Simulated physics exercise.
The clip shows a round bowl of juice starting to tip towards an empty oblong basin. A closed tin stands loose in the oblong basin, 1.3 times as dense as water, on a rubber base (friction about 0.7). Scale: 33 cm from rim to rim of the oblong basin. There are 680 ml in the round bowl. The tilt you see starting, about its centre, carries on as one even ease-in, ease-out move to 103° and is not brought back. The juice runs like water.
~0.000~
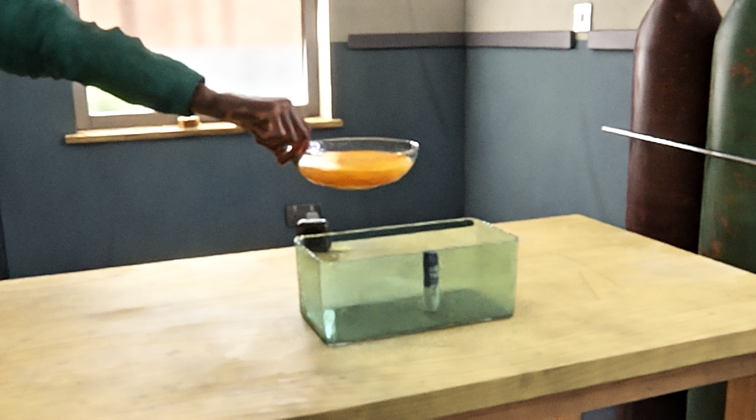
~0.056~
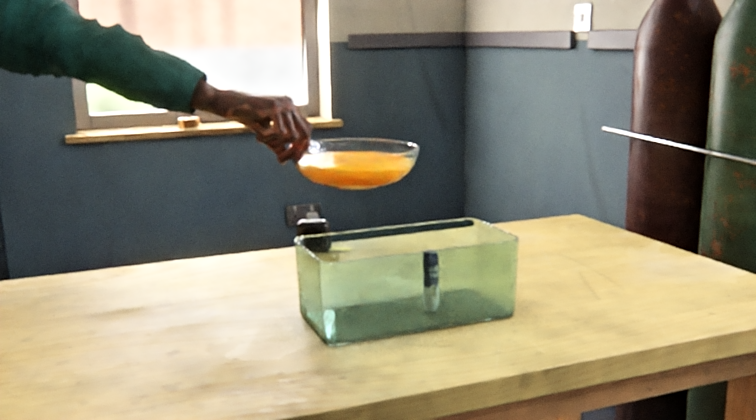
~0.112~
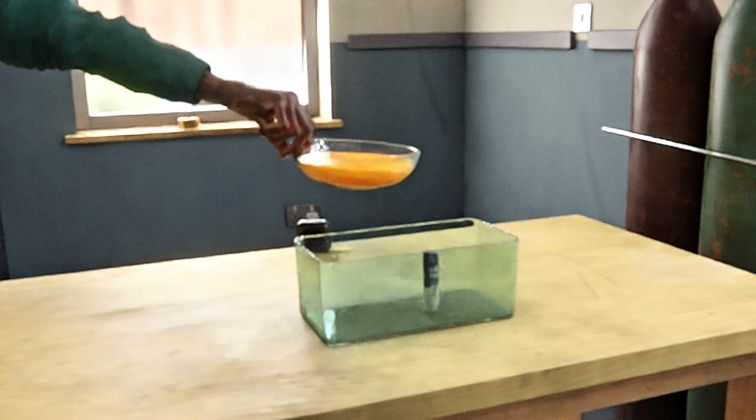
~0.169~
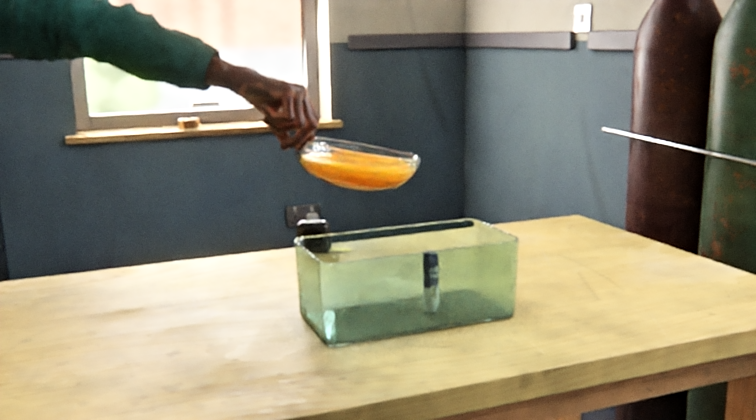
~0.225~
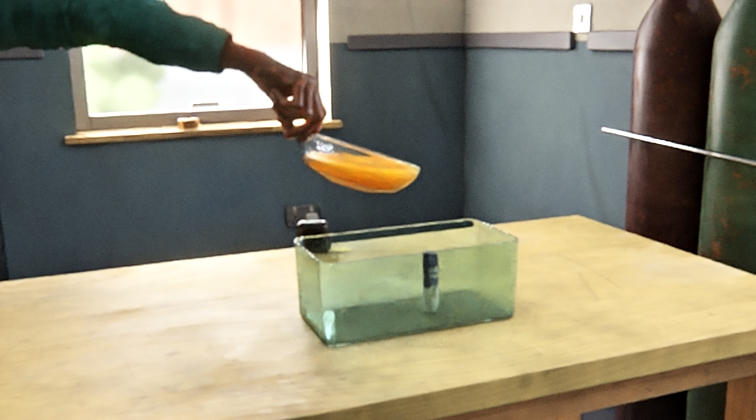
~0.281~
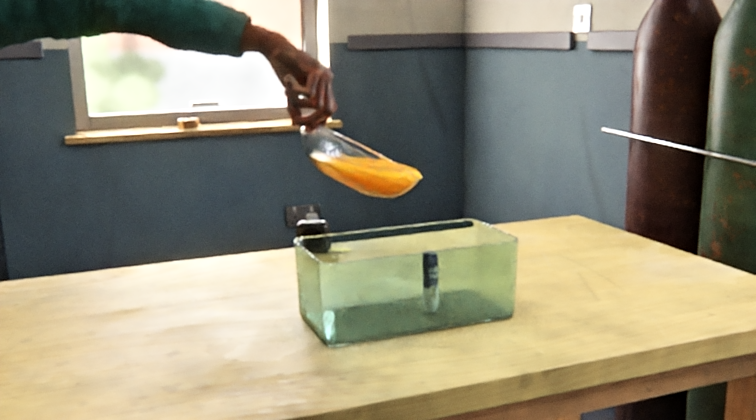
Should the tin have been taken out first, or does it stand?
It stays up.
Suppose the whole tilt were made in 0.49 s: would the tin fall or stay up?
Then it topples.
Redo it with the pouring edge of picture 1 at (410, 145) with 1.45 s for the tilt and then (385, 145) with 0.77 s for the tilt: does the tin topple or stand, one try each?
First it keeps standing; then it goes over.
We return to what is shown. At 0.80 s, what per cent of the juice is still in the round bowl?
Some 0 per cent.
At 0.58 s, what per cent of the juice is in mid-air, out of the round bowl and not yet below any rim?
About 14 per cent.
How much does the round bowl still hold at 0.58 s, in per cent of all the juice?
About 3 per cent.
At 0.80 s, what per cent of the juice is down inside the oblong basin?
About 96 per cent.
By 0.58 s the tilt is 88° and 3 per cent is still to pour; the tin stands where it began.
By 0.80 s the tilt is 103° and 0 per cent is still to pour; the tin stands where it began.
By 1.02 s the tilt is 103° and 0 per cent is still to pour; the tin stands where it began.
By 1.27 s the tilt is 103° and 0 per cent is still to pour; the tin stands where it began.
At rest the tin stands where it began.
